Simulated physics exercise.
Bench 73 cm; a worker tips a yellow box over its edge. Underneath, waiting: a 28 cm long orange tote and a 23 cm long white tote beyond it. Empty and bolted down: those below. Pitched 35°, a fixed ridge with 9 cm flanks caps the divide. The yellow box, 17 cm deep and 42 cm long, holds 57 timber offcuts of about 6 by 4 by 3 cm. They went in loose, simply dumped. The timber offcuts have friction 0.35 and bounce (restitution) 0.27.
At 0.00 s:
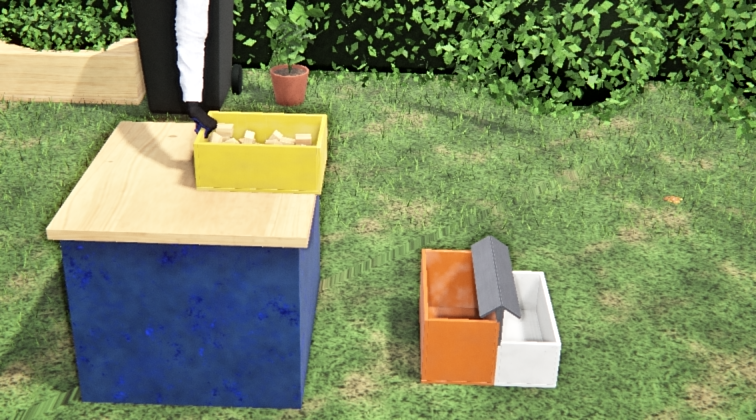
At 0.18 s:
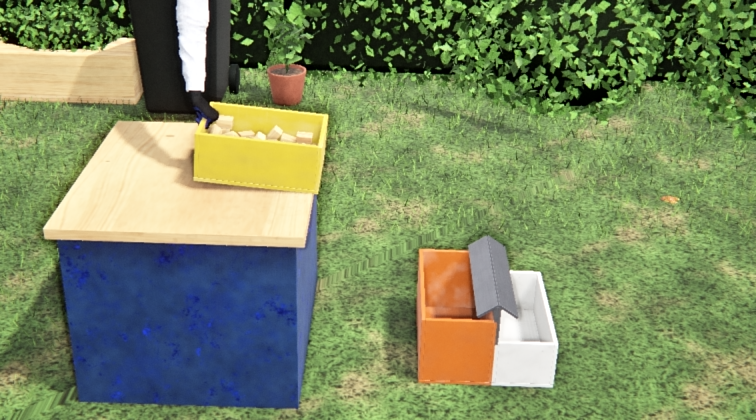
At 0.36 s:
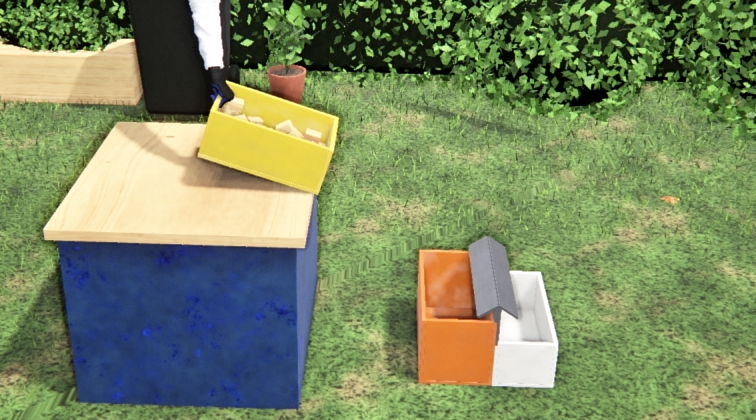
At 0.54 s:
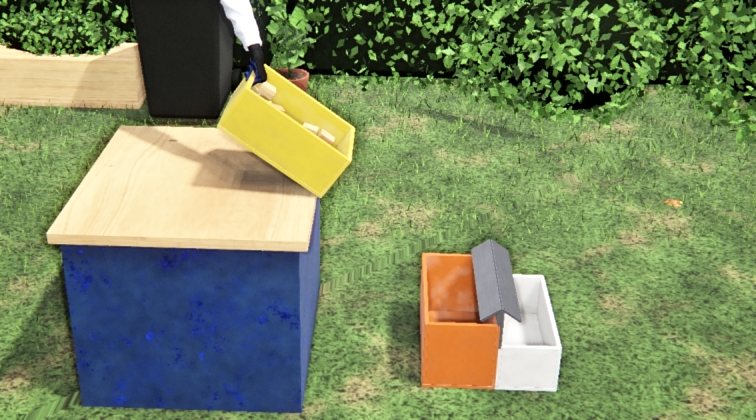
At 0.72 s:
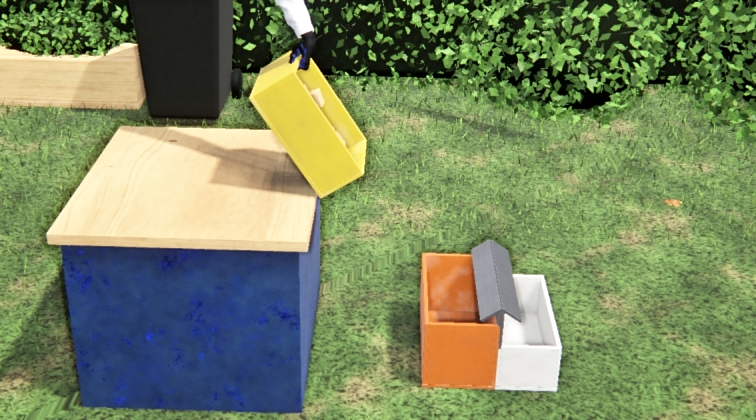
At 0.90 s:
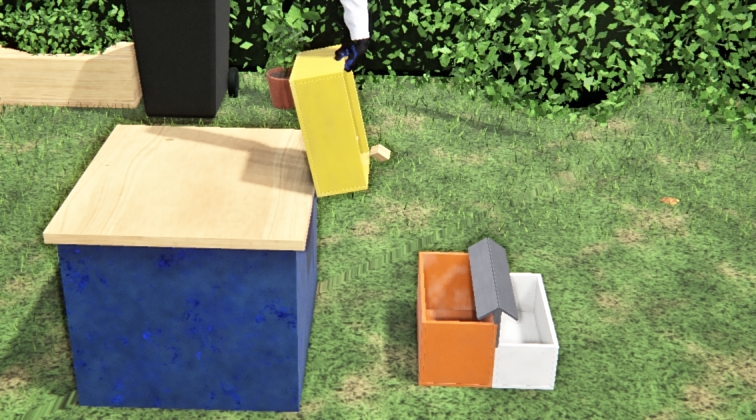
Yellow box of wooden offcuts tilting steeply rightward over a table's edge, a dark-gloved hand lifting one end, one piece emerging.
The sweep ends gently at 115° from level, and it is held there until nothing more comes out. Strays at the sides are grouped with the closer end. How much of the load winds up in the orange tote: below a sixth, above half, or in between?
Expected in the orange tote: Between one sixth and one half of the load.
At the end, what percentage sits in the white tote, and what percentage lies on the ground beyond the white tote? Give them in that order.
Estimate: 0 % then 0 %.
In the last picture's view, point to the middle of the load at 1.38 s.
(384, 179).
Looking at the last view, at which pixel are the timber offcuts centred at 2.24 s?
Roughly at pixel (409, 338).
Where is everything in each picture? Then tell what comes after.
In the first frame (we follow the rim corner now nearest the camera), yellow box at (316, 147); orange tote at (496, 321); tilt 0°; nothing out yet.
Yellow box at (318, 147); tilt 5°, in the second frame.
Yellow box at (330, 149); tilt 18°, in the third frame.
Yellow box at (348, 159); tilt 36°, in the fourth frame.
Yellow box at (362, 171); tilt 57°, in the fifth frame.
Yellow box at (367, 185); orange tote at (494, 324); tilt 78°; 1 out, the lowest offcut at (380, 153), in the sixth frame.
After 1.11 s, tilt 99°; 52 still in the yellow box, 1 in the orange tote and 4 in the air.
After 1.38 s, tilt 114°; 30 still in the yellow box, 6 in the orange tote, 2 on the ground short of the orange tote and 19 in the air.
After 1.76 s, tilt 115°; 5 still in the yellow box, 20 in the orange tote, 18 on the ground short of the orange tote and 14 in the air.
Outcome (at 2.24 s), 22 in the orange tote and 35 on the ground short of the orange tote. Asked share, 22 of 57, 39 per cent.
